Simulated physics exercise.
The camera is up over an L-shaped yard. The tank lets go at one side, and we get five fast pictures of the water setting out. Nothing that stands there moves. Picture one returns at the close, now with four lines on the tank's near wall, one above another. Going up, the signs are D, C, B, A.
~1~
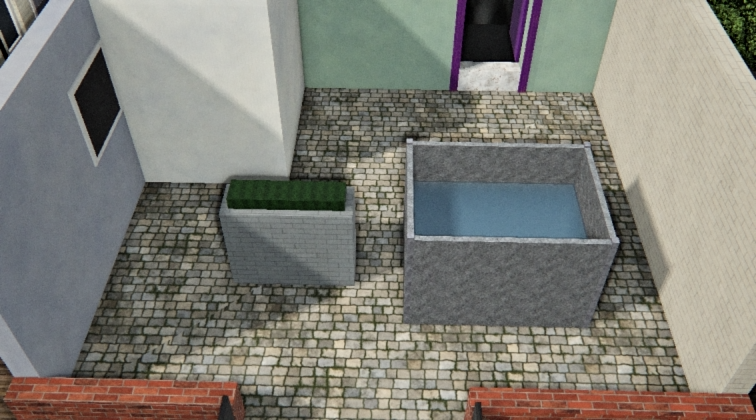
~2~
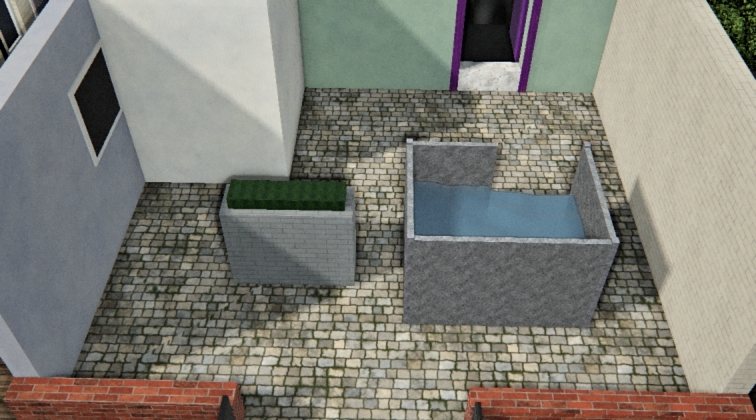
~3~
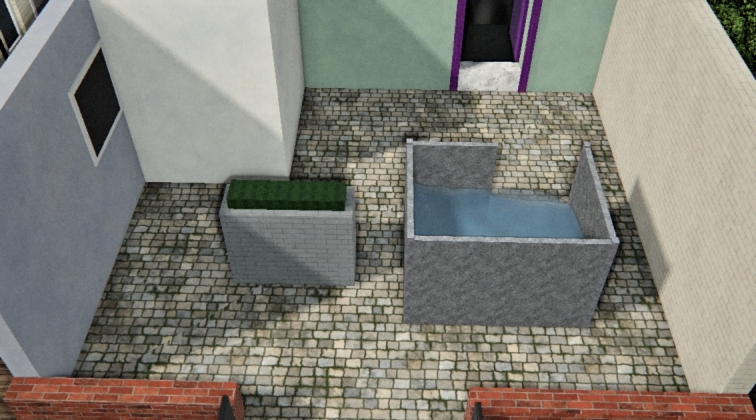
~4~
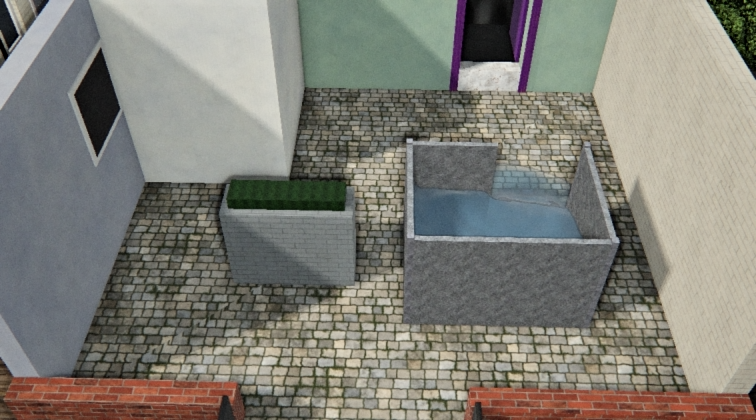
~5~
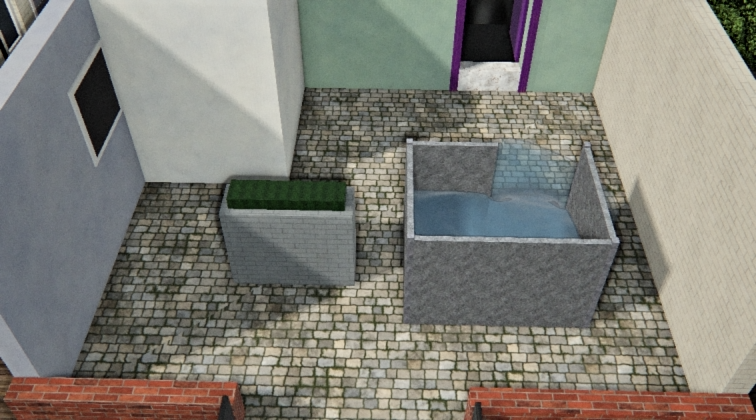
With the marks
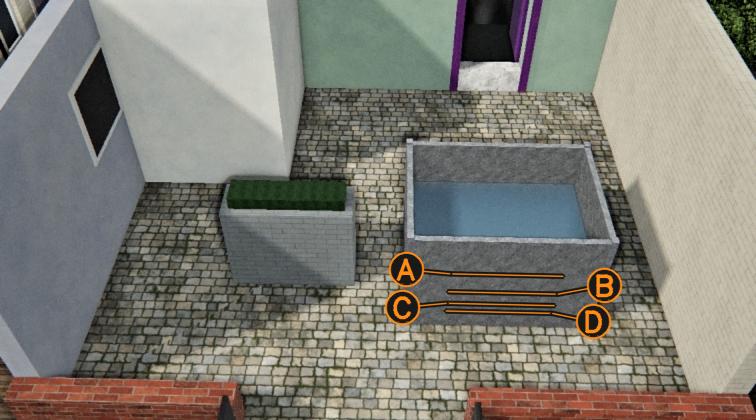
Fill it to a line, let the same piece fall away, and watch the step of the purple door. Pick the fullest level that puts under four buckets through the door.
A is the one.
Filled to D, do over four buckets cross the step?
No, that is safe.
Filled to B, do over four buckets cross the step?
No, that is safe.
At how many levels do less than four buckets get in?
All four.
On the marked copy, A at (506, 275); B at (502, 292); C at (500, 304); D at (498, 312); from the bottom up D, C, B, A.
For mark A, a splash gets over, under a bucket.
For mark B, nothing gets over.
For mark C, nothing gets over.
For mark D, nothing gets over.
